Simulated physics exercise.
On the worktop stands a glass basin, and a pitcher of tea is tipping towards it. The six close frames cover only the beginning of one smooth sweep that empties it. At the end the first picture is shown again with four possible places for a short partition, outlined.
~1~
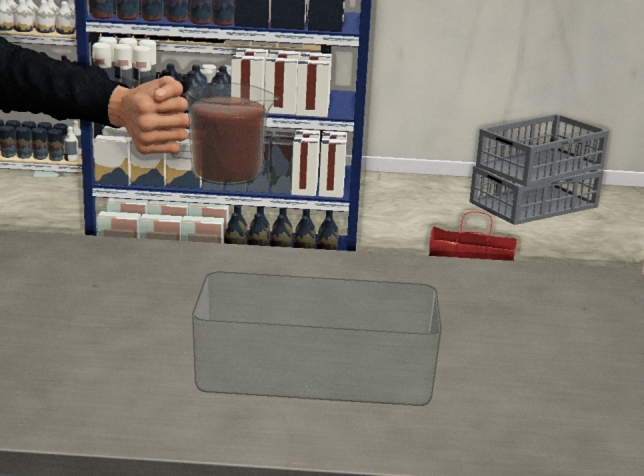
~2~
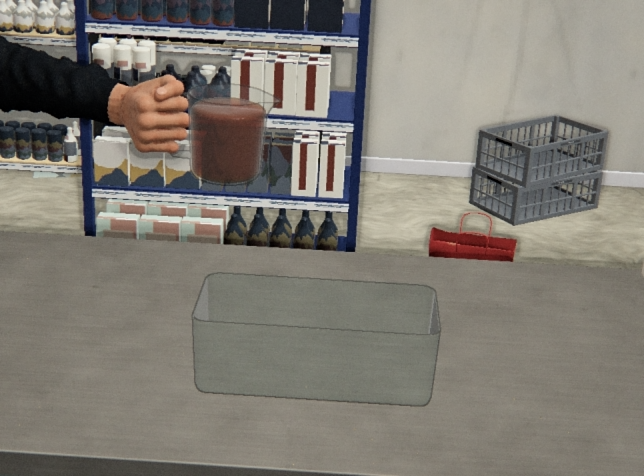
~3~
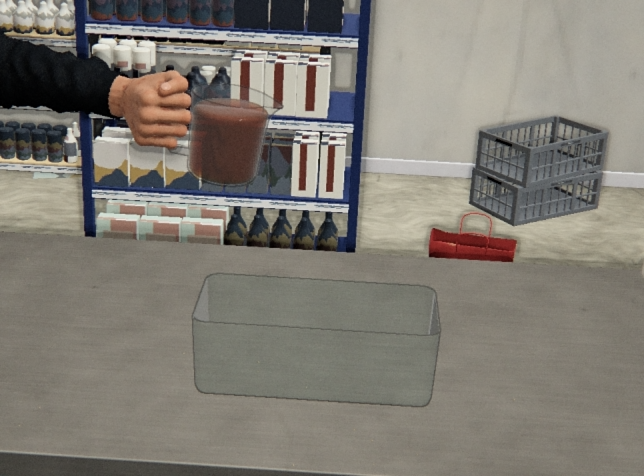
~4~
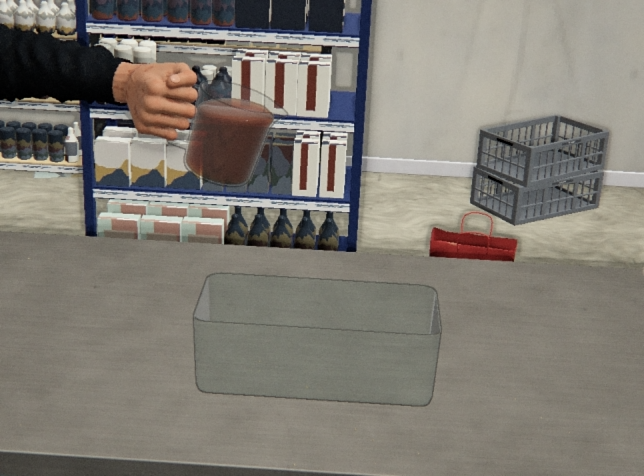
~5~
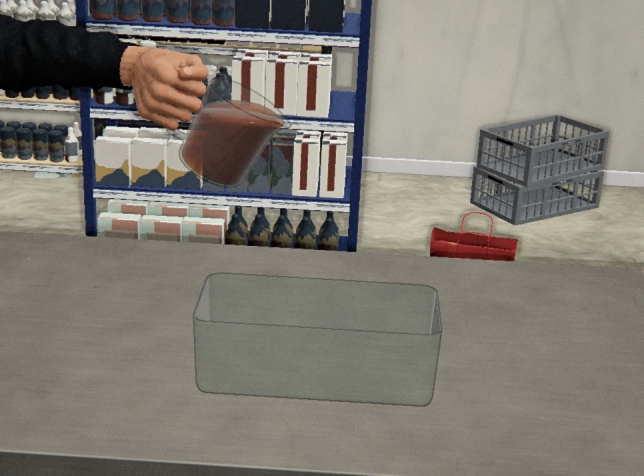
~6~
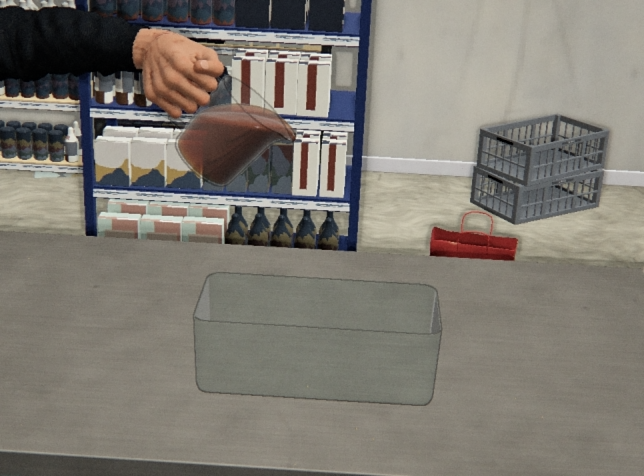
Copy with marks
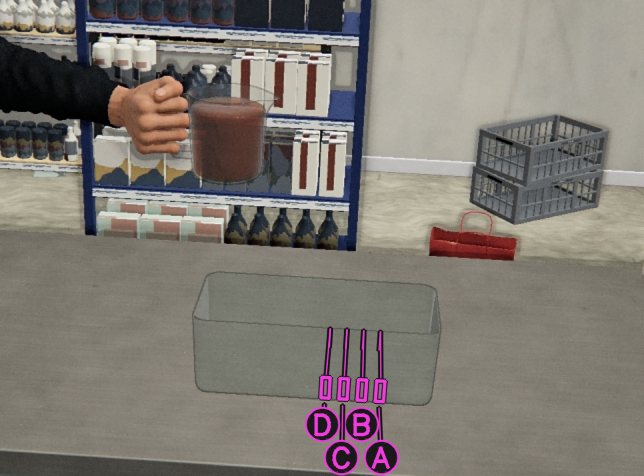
On a grey worktop, a hand tilts a pitcher of brownish-red liquid above a glass basin.
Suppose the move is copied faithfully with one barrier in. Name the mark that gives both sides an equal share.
The answer is slot D.
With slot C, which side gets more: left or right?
More ends on the left.
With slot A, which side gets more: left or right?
The left one.
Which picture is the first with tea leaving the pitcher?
In picture 6.
In magenta, A at (379, 407); B at (360, 406); C at (342, 405); D at (324, 404).
For slot A, about 78 % ends left of the wall and 14 % right of it; 7 % is lost outside.
For slot B, about 82 % ends left of the wall and 10 % right of it; 9 % is lost outside.
For slot C, about 73 % ends left of the wall and 16 % right of it; 11 % is lost outside.
For slot D, about 52 % ends left of the wall and 41 % right of it; 7 % is lost outside.
